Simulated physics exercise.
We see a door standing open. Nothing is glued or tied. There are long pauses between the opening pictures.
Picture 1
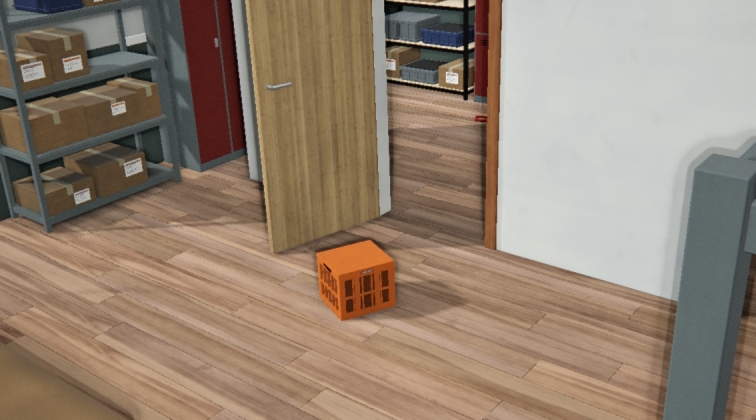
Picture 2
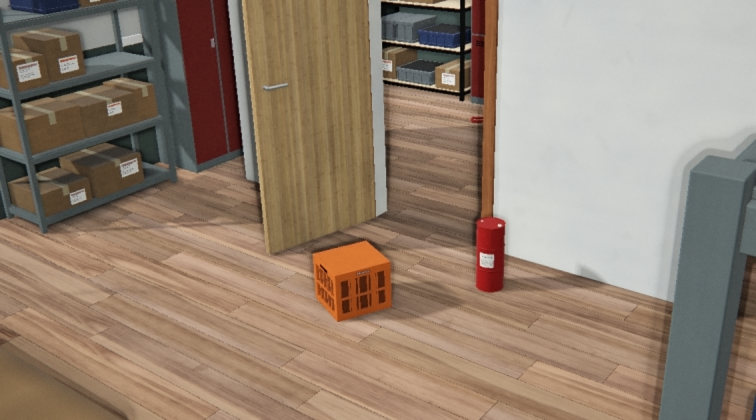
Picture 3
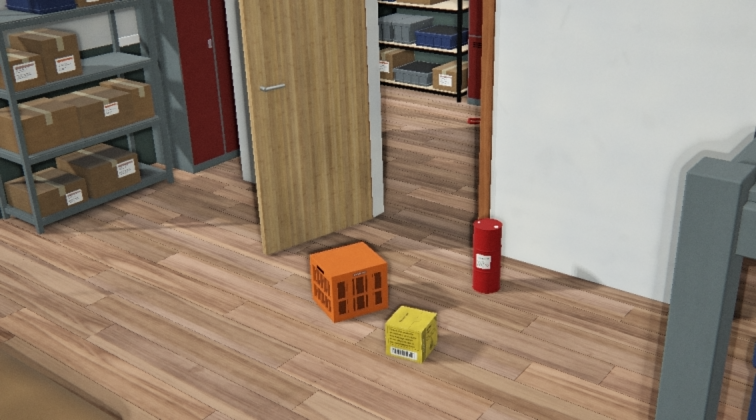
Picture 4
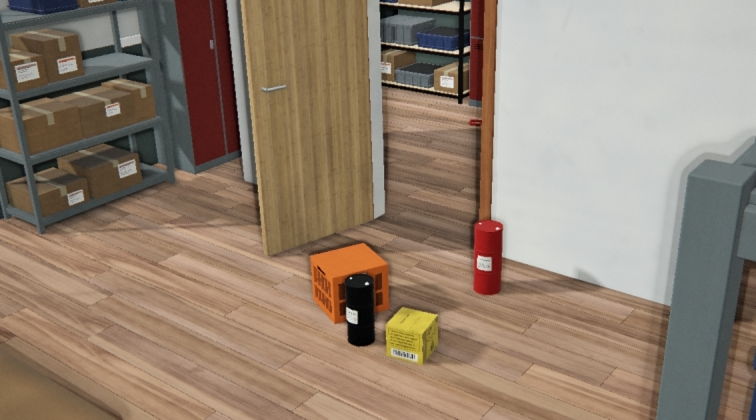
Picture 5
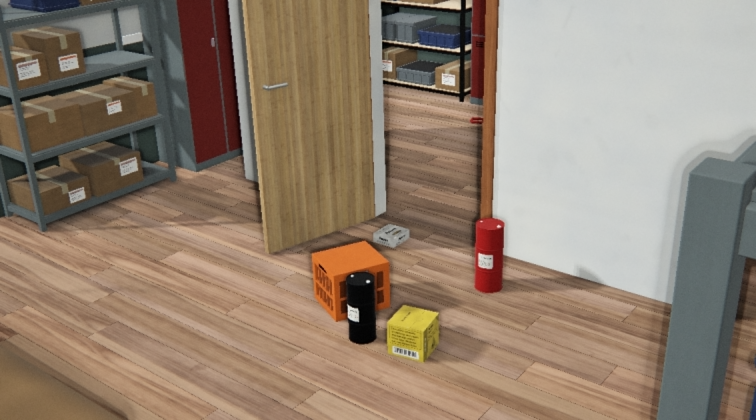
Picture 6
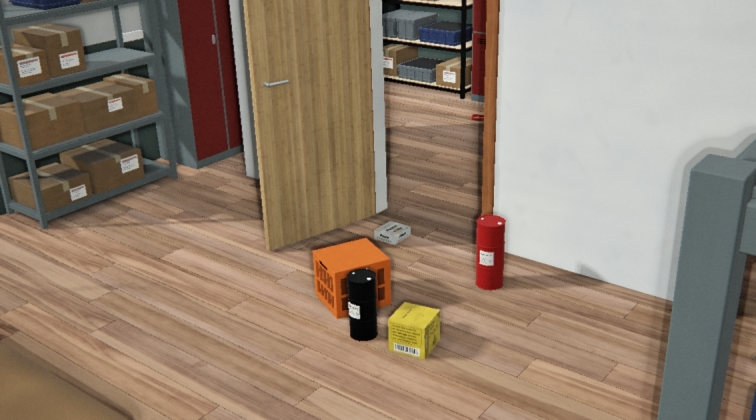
Open door standing still beside an orange crate as a red canister, yellow box, black canister and pale packet appear in turn.
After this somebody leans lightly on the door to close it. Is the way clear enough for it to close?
Here the door closes.
Then, 1.30 s on from there, door 69° open.
Then, 2.00 s on from there, door 38° open; white packet shifted about its own width near (409, 231).
Then, 2.60 s on from there, door 10° open; white packet shifted about its own width near (433, 226).
In the end, door 0° open; moved from the start, white packet; the other 4 unmoved. At the end, from the last picture's camera, white packet near (441, 221).
